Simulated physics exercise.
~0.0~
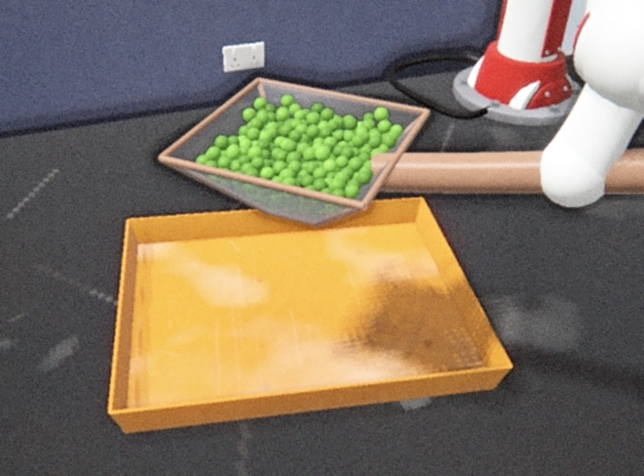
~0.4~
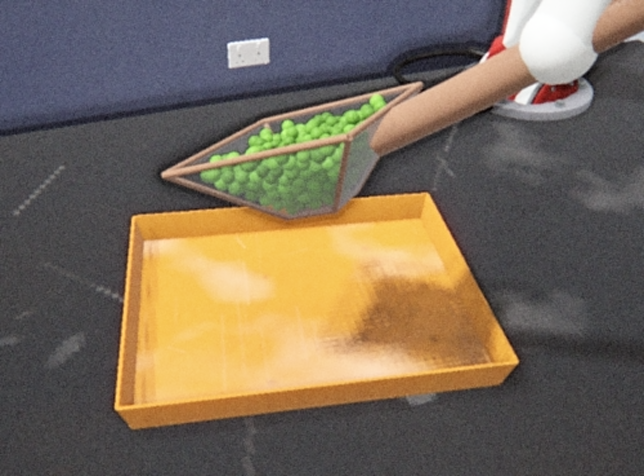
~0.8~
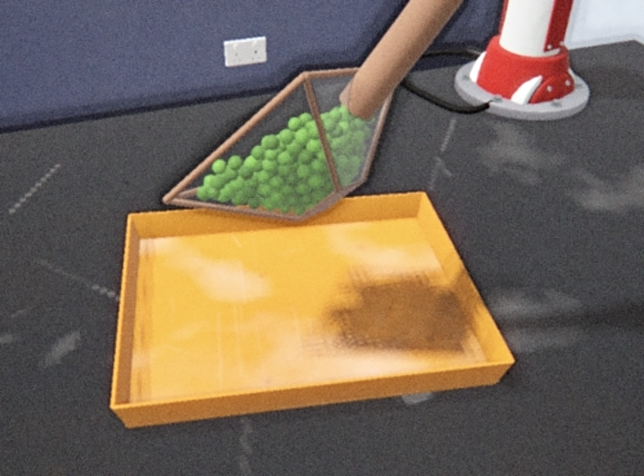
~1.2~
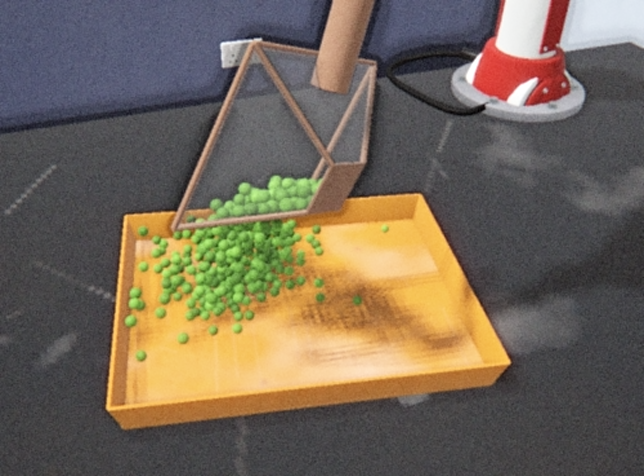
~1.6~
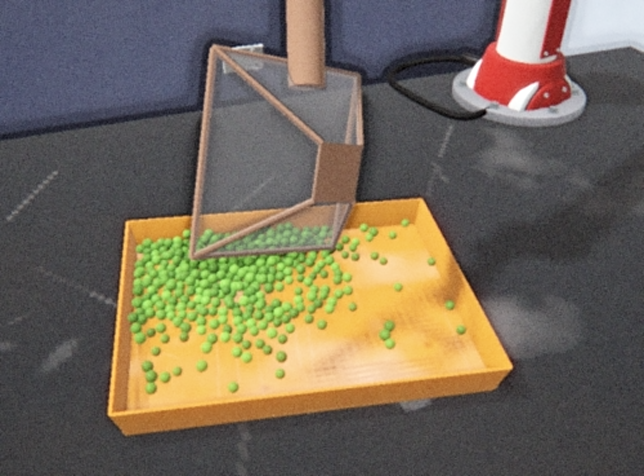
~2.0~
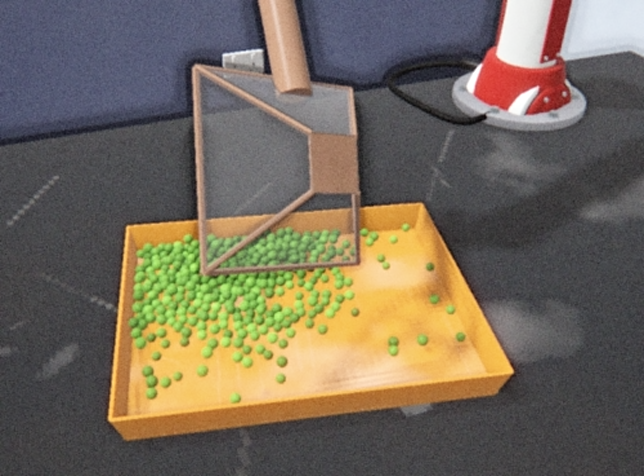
On a dark tabletop beside a blue wall, a robot arm holds a clear-sided scoop full of small green peas above the far edge of a shallow orange tray. The arm begins to tip the scoop, and the peas bank up toward its lower left end. As the scoop steepens, they pour over the lip in a thick cluster and scatter across the tray. The scoop keeps turning until it is empty, its open end down in the tray. Finally the peas lie heaped at the left and back, with a few strays to the right.
